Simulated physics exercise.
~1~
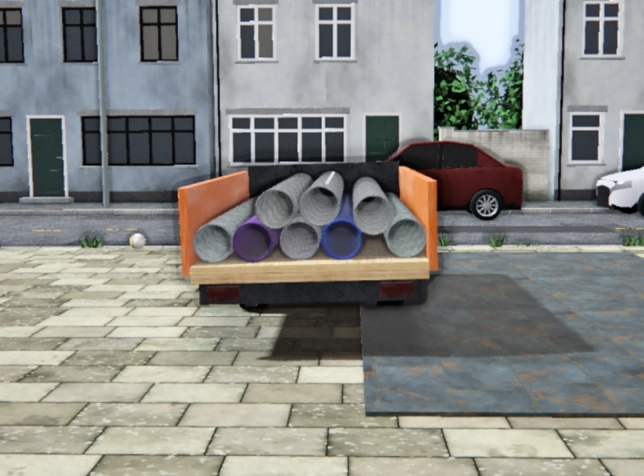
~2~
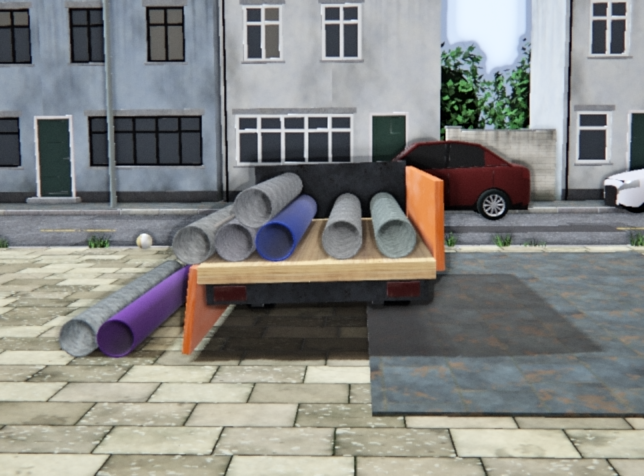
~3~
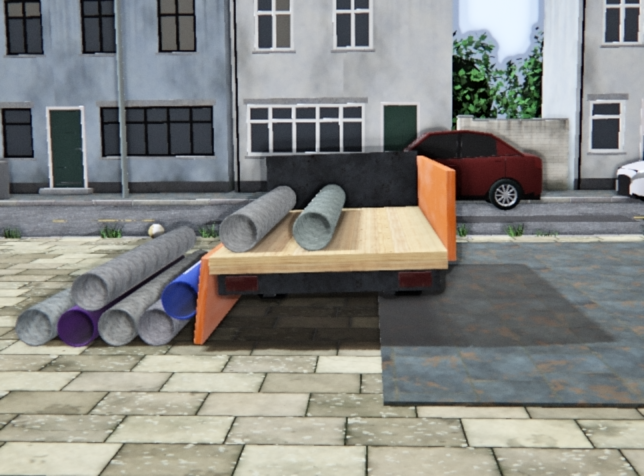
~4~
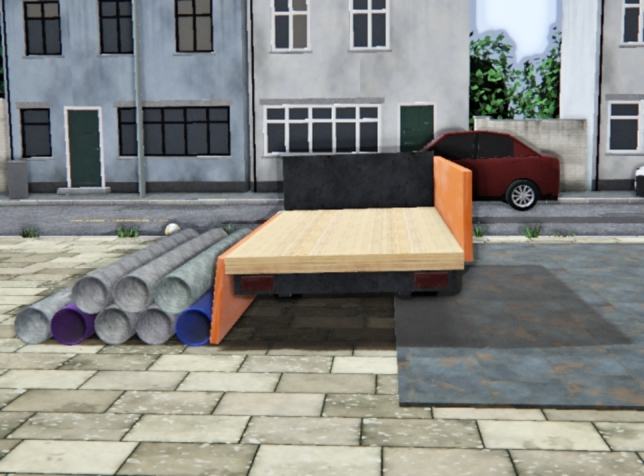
In this clip, a flatbed trailer loaded with gray, purple and blue pipes sits on paving as its left side board drops open, and the pipes roll off to the left in turn until all eight lie stacked on the ground beside the empty deck.
